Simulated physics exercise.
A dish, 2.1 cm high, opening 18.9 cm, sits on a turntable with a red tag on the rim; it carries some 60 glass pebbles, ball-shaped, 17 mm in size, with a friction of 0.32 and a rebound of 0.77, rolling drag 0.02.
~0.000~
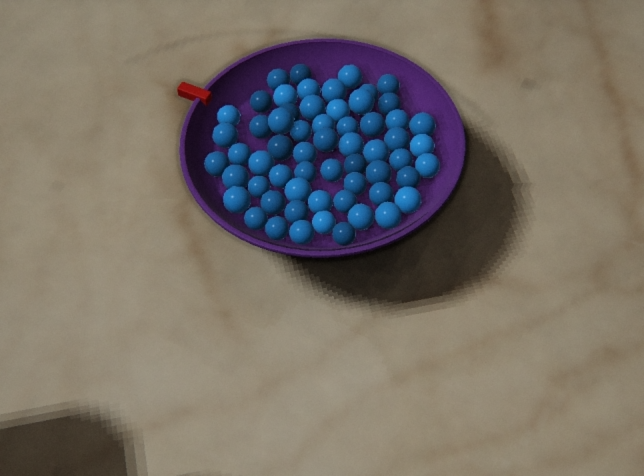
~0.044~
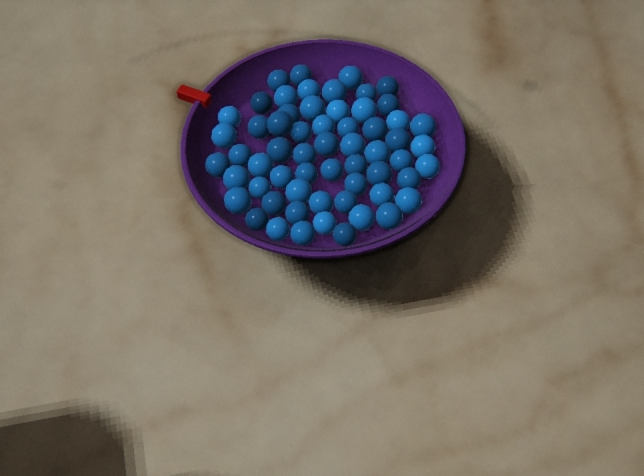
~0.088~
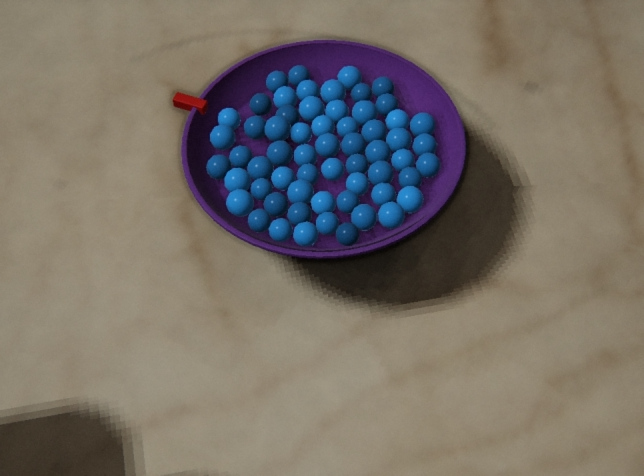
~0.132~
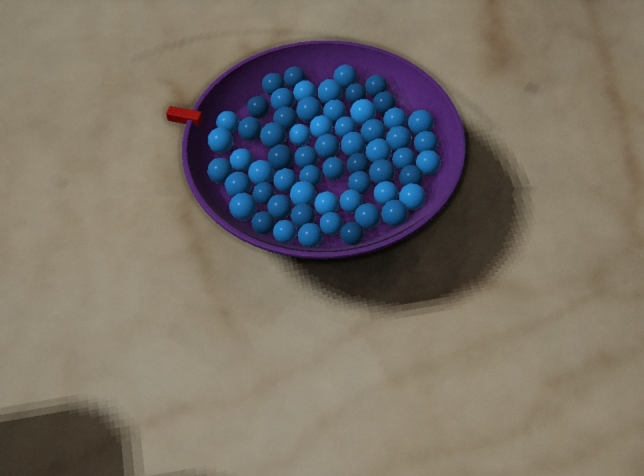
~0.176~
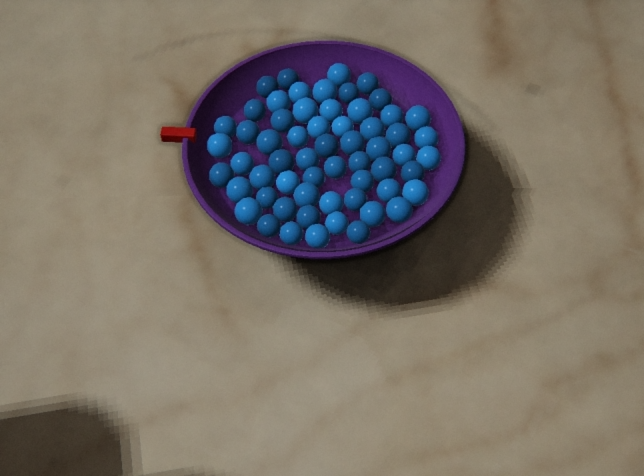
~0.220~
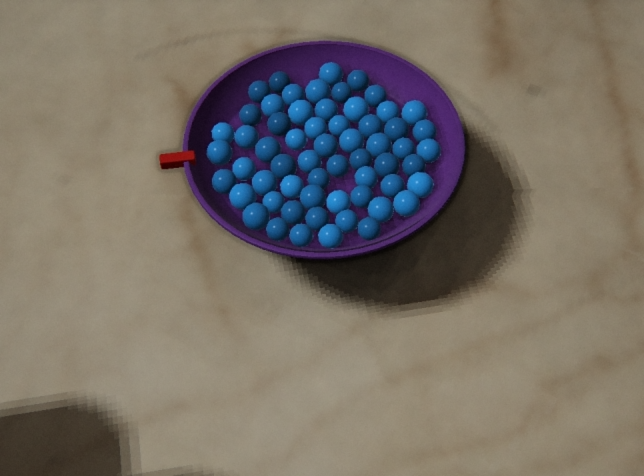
Purple dish of blue balls turning counterclockwise on a pale marbled surface, slowly at first then faster, its red rim tag swinging downward.
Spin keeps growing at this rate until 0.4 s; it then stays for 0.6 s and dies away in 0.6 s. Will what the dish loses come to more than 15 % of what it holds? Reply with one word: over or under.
Under.
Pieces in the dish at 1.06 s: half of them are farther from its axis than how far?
That comes to about 6.0 centimetres.
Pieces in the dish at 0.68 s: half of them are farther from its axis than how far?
Around 6.0 centimetres.
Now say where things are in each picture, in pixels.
The first frame shows dish at (325, 253); turned 0 degrees, tag at (194, 92); top of the load at (309, 90).
The second frame shows dish at (326, 254); turned 1 degrees, tag at (194, 94); top of the load at (309, 91).
The third frame shows dish at (326, 254); turned 6 degrees, tag at (190, 102); top of the load at (308, 91).
The fourth frame shows dish at (326, 254); turned 13 degrees, tag at (184, 114); top of the load at (330, 92).
The fifth frame shows dish at (326, 255); turned 23 degrees, tag at (178, 133); top of the load at (325, 92).
The sixth frame shows dish at (326, 255); turned 37 degrees, tag at (177, 158); top of the load at (260, 92). It now spins about 0.9 times a second.
After 0.68 s, dish 100 %; middle of the pieces not yet landed near (326, 151).
After 1.06 s, dish 100 %; middle of the pieces not yet landed near (322, 149).
Then, at 1.41 s, dish 100 %; middle of the pieces not yet landed near (324, 151).
After 1.75 s, dish 100 %; middle of the pieces not yet landed near (325, 150).
At rest (2.1 s), dish 100 %.
